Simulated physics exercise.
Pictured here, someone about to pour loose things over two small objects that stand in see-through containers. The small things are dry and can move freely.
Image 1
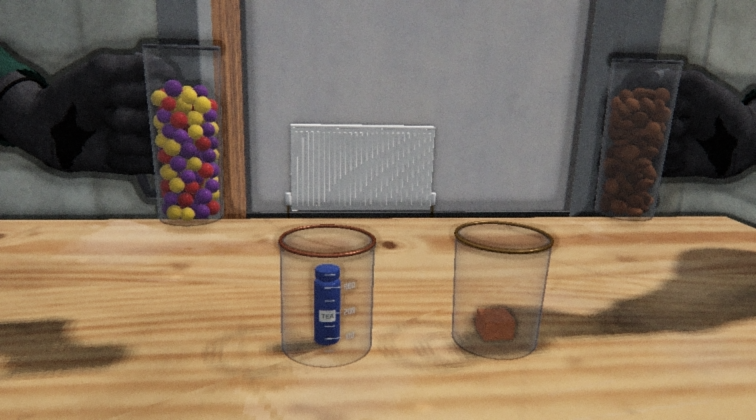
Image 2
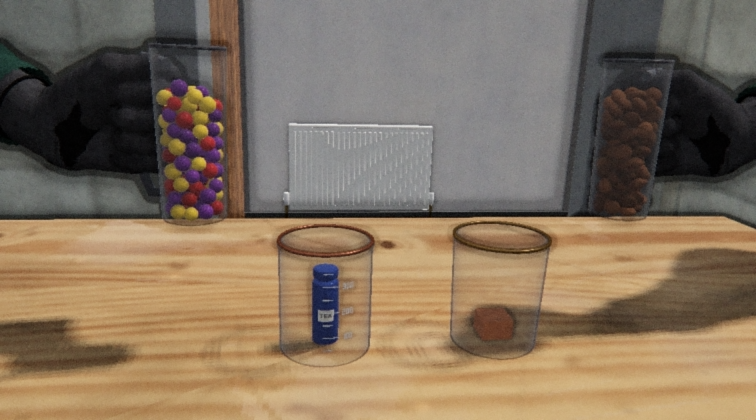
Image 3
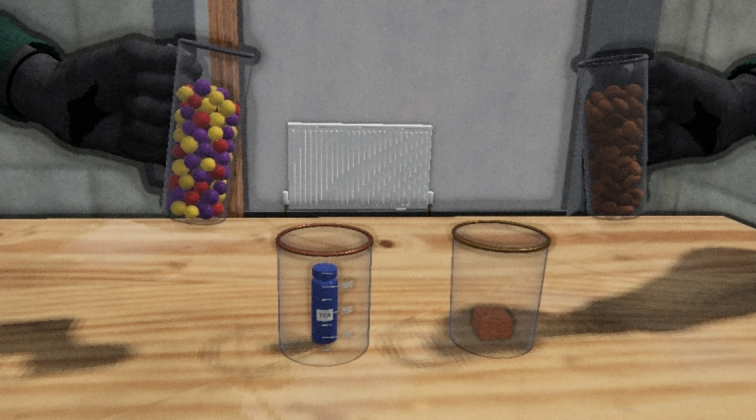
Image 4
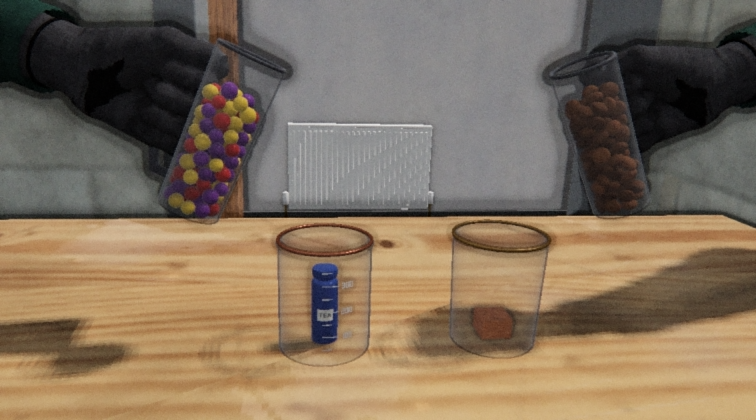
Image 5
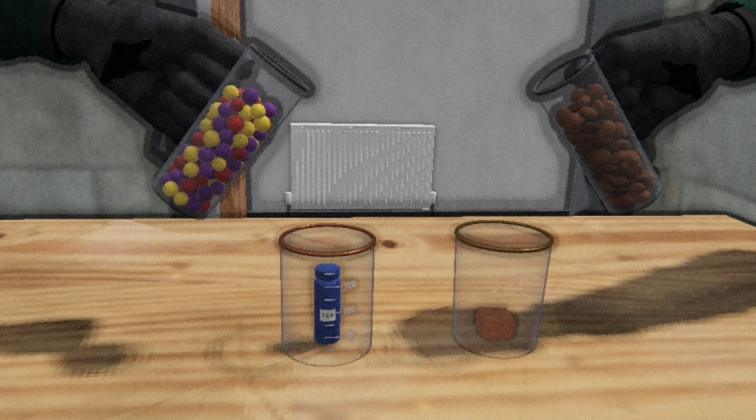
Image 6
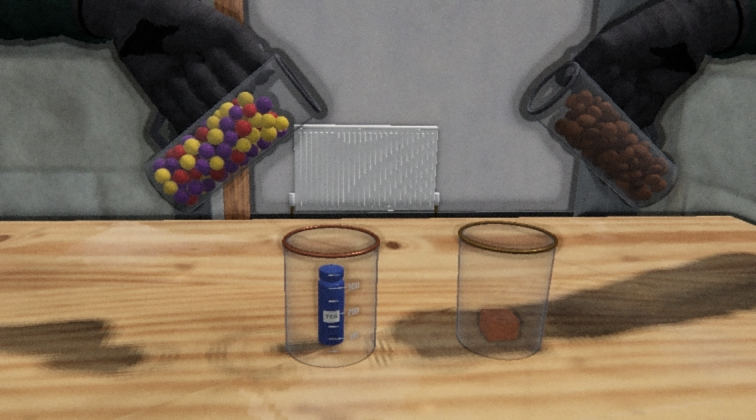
The clip opens on two clear containers on a wooden table, a blue canister in the left one and a small reddish-brown block in the right. Behind them, gloved hands hold upright cups of colourful beads and brown kibble, then steadily tilt both inward until they lean steeply toward each other.
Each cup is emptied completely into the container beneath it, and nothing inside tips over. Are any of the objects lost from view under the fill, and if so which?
Left: Still in view. Right: Lost from view.
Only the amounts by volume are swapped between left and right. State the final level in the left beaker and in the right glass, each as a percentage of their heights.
50 % and 50 %.
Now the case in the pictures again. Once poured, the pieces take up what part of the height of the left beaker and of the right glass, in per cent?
I'd say close to 50 on the left side and 50 on the right side.
Then, 0.26 s past the last view, left beaker empty, all of its cupful still in the cup; right glass empty, all of its cupful still in the cup.
Then, 0.59 s past the last view, left beaker nearly empty, nearly all of its cupful still in the cup; right glass nearly empty, nearly all of its cupful still in the cup.
Then, 0.95 s past the last view, left beaker a quarter full, about a third of its cupful still in the cup; right glass nearly empty, about two thirds of its cupful still in the cup.
Finally, left beaker half full (surface near (331, 289)), nothing beside it; right glass half full (surface near (503, 284)), nothing beside it; the left thing is still showing; the right thing is covered.
